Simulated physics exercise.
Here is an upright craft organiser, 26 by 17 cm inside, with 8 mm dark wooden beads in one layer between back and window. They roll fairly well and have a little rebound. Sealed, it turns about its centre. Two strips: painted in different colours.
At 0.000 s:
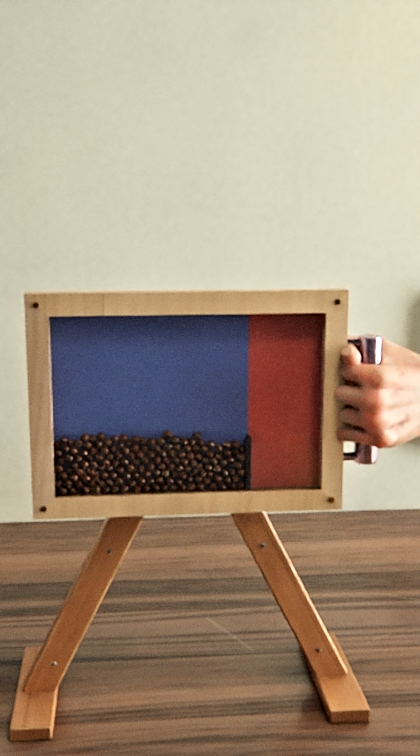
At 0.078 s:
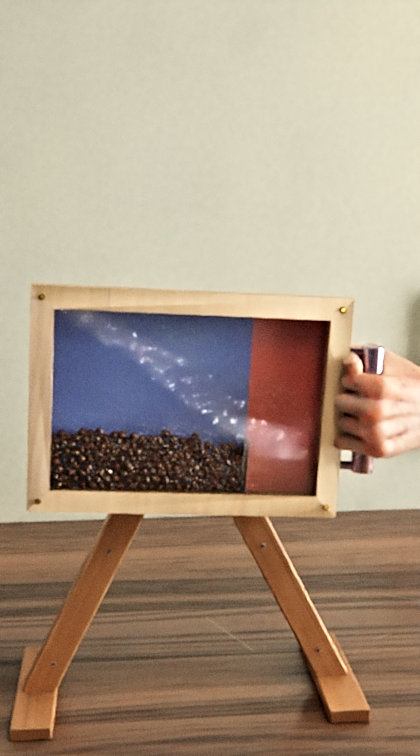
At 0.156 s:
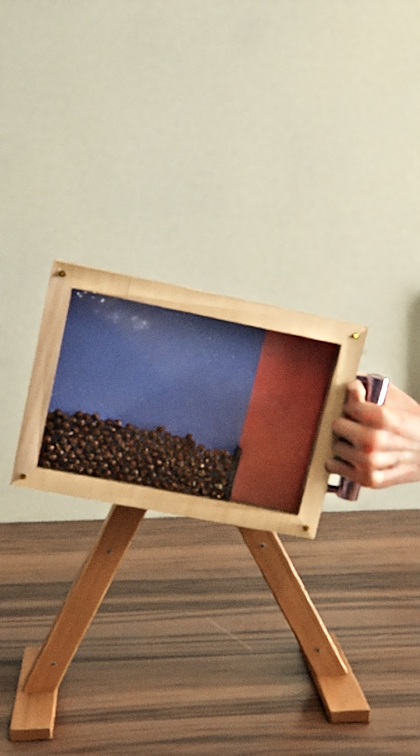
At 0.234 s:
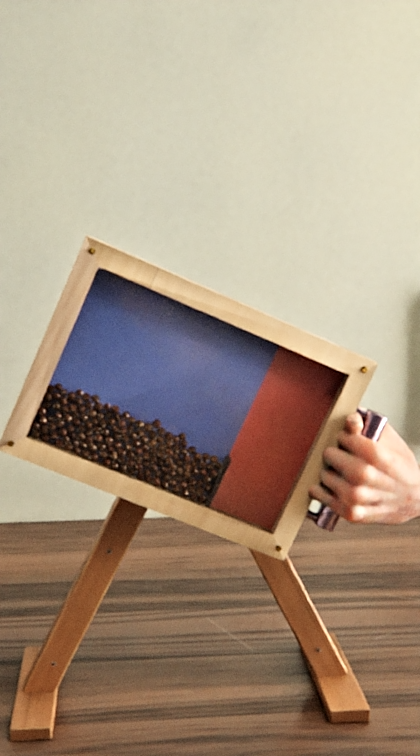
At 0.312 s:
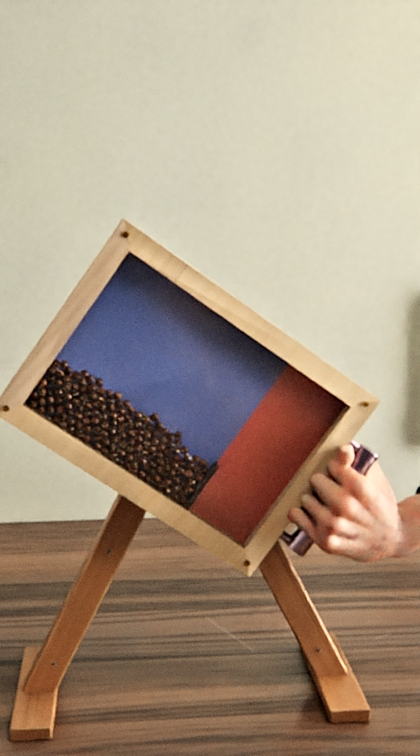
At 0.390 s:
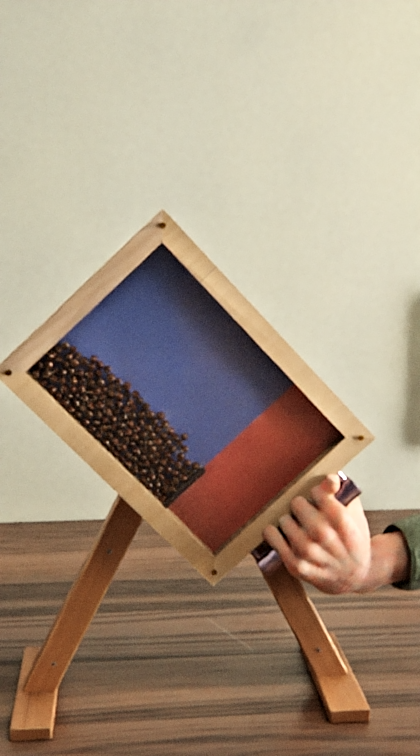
A wooden-framed panel with a blue section, a red section and a layer of dark beads sits level on a stand, a hand gripping its right-side handle. The hand pulls the handle downward, turning the panel clockwise, slightly at first, then steeply, while the beads stay heaped in the blue section, their surface sloping down to the right.
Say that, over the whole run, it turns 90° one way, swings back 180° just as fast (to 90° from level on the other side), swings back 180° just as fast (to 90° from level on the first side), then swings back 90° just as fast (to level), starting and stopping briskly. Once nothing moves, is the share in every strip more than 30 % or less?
Red - more, blue - more.
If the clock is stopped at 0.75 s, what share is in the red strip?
Roughly 45 per cent.
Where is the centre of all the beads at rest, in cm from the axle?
Some 6 cm right and 5 cm below.
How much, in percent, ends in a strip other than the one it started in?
Roughly 60 per cent.
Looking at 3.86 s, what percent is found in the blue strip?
Around 25 percent.
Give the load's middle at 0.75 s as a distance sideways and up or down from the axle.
About 2 cm left and 5 cm below.
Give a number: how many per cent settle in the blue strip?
Roughly 40 per cent.
After 0.75 s, it stands 90° clockwise; the beads' middle is 2 cm left of and 5 cm below the centre; red 45 %, blue 55 %.
After 3.86 s, it stands 45° clockwise; the beads' middle is 4 cm right of and 8 cm below the centre; red 75 %, blue 25 %.
After 4.24 s, it stands level; the beads' middle is 8 cm right of and 4 cm below the centre; red 75 %, blue 25 %.
Settled by 5.3 s, it stands level; red 60 %, blue 40 %.
